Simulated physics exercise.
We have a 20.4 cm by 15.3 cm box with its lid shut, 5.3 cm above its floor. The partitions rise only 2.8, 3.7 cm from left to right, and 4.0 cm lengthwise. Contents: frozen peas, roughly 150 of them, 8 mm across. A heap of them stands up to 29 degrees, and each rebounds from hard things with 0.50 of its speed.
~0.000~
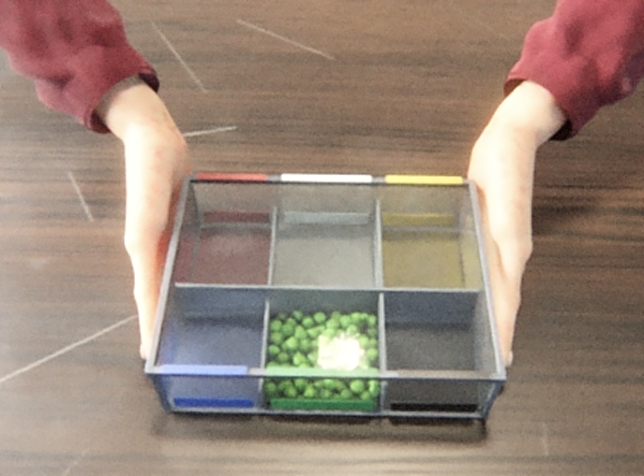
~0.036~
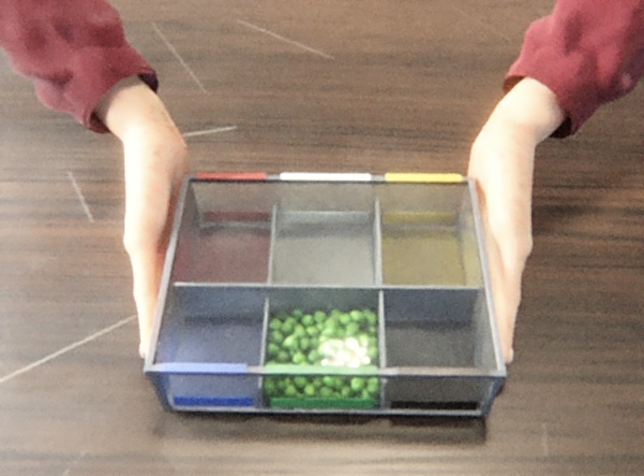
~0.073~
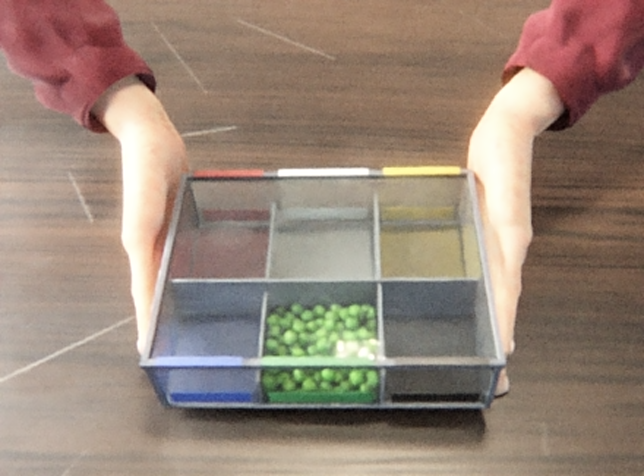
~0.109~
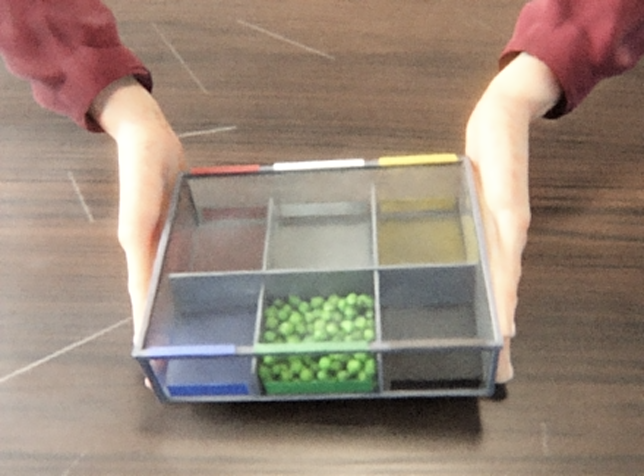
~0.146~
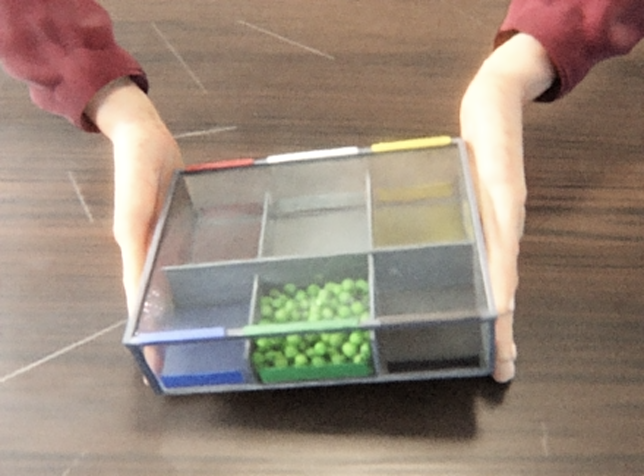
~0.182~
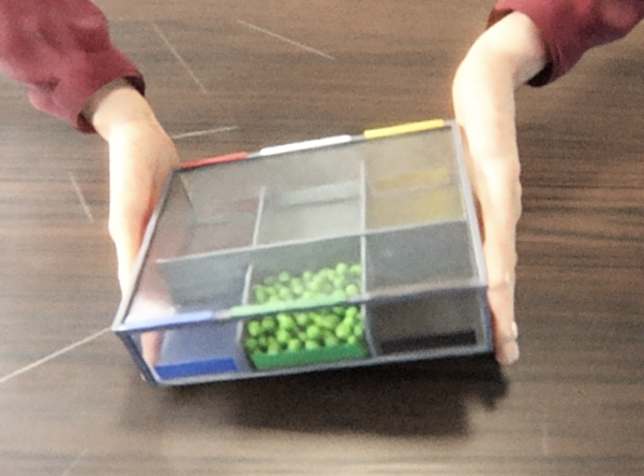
On a dark wooden table, two hands in maroon sleeves lifting and tilting a clear divided box with green peas in one compartment.
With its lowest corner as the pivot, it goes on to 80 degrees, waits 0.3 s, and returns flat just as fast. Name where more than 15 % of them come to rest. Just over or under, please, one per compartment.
Red: Over, blue: Over, green: Over, yellow: Under, white: Under, black: Under.
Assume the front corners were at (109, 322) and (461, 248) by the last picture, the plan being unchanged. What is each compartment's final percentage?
Red 30; blue 35; green 30; yellow 0; white 0; black 0.
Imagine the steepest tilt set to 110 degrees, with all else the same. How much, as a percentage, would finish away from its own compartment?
About 100 per cent.
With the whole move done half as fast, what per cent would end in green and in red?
Final share: Green 55 %, red 25 %.
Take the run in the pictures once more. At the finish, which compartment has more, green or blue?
It is the green one.
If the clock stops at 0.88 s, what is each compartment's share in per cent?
Shares - red: 20, blue: 25, green: 55, yellow: 0, white: 5, black: 0.
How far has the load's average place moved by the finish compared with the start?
The balance point ends up some 7.0 centimetres from where it began.
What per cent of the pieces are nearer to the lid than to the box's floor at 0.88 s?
Estimate: Near 40 per cent.
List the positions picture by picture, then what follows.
In the first frame, box tilt 0 degrees, front corners at (154, 369) and (498, 375); green 100 %.
In the second frame, box tilt 1 degrees, front corners at (153, 367) and (498, 372).
In the third frame, box tilt 3 degrees, front corners at (149, 362) and (498, 361).
In the fourth frame, box tilt 7 degrees, front corners at (142, 353) and (496, 342), lowest corner left back.
In the fifth frame, box tilt 12 degrees, front corners at (132, 340) and (490, 313), lowest corner left back.
In the sixth frame, box tilt 16 degrees, front corners at (122, 328) and (481, 282), lowest corner left back; green 100 %. Its pace works out near 135 degrees a second.
After 0.88 s, tilt 80 degrees; red 20 %, blue 25 %, green 55 %, white 5 %.
Then, at 1.34 s, tilt 44 degrees; red 40 %, blue 25 %, green 35 %.
After 1.88 s, tilt 0 degrees; red 40 %, blue 25 %, green 35 %.
In the end, at 2.4 s, red 40 %, blue 25 %, green 35 %, yellow 0 %, white 0 %, black 0 %.
